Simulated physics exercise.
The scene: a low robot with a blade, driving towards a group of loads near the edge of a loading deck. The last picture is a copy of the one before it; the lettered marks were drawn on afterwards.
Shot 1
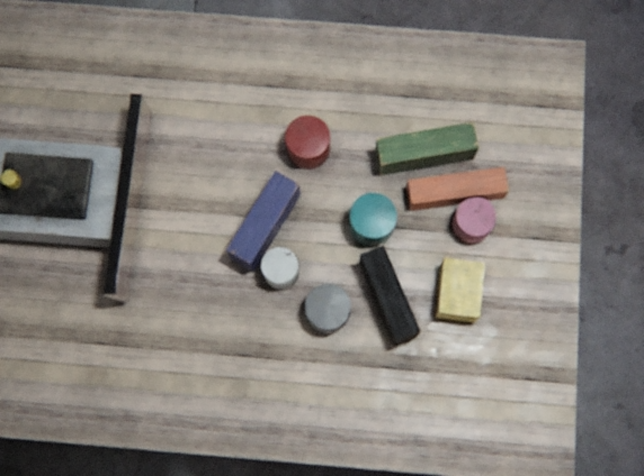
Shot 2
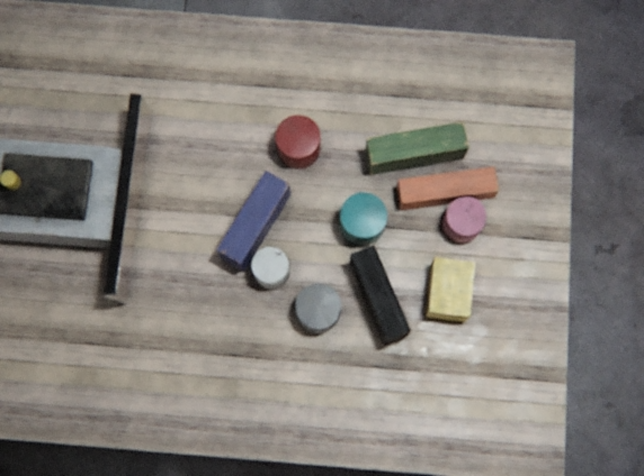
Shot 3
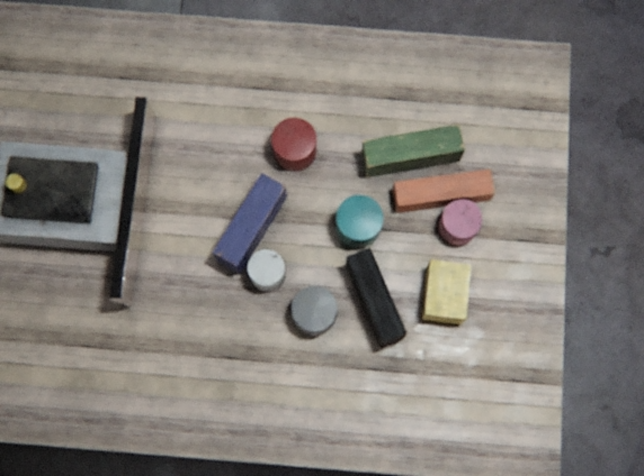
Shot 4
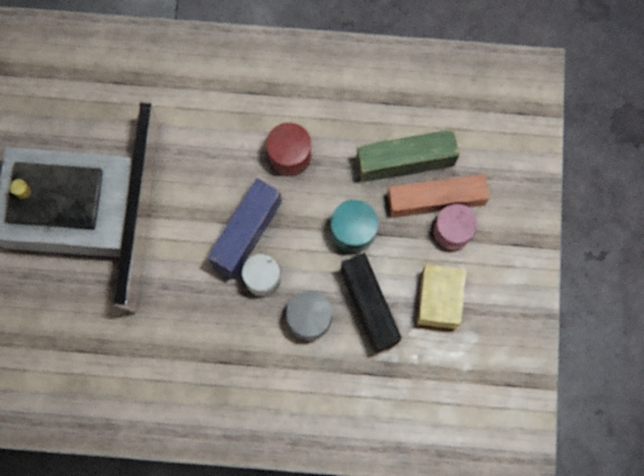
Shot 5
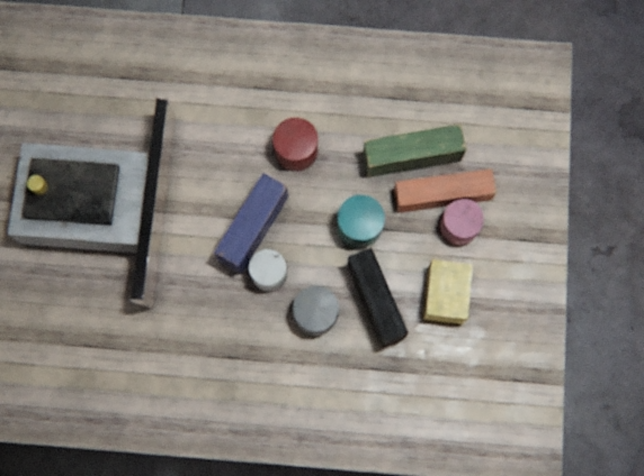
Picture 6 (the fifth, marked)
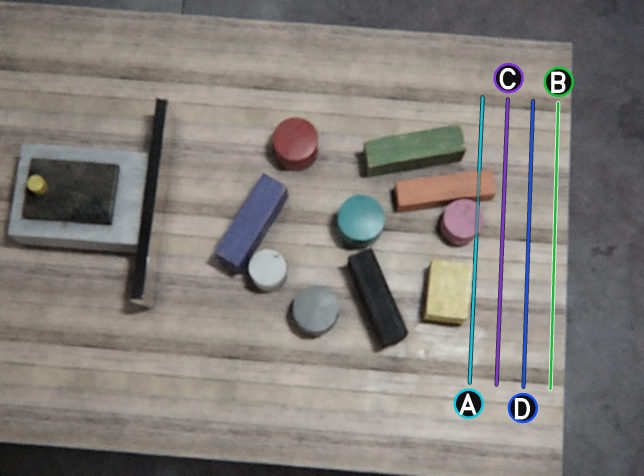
At the start, a low grey robot with a dark upright blade sits at the left of a wooden surface, facing a scattered group of coloured blocks and discs. The view shifts slightly as the robot creeps right, narrowing the gap, while the pieces keep their arrangement, still untouched by the blade.
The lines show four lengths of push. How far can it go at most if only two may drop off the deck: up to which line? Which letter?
It can go as far as A.
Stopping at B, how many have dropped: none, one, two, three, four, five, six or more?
Six or more.
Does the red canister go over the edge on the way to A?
By then, no.
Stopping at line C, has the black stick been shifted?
By then, yes.
On the marked copy, A at (476, 235); B at (555, 241); C at (502, 237); D at (528, 239).
With A. Early on, robot (196, 200); grey canister (325, 318); red canister (305, 145).
Further on, robot (315, 210); yellow crate (493, 303); green bar (489, 154).
At the end, robot (406, 217); green bar over the edge; pink canister (561, 225); one fallen.
As for the rest, B drops nine; C drops four; D drops five.
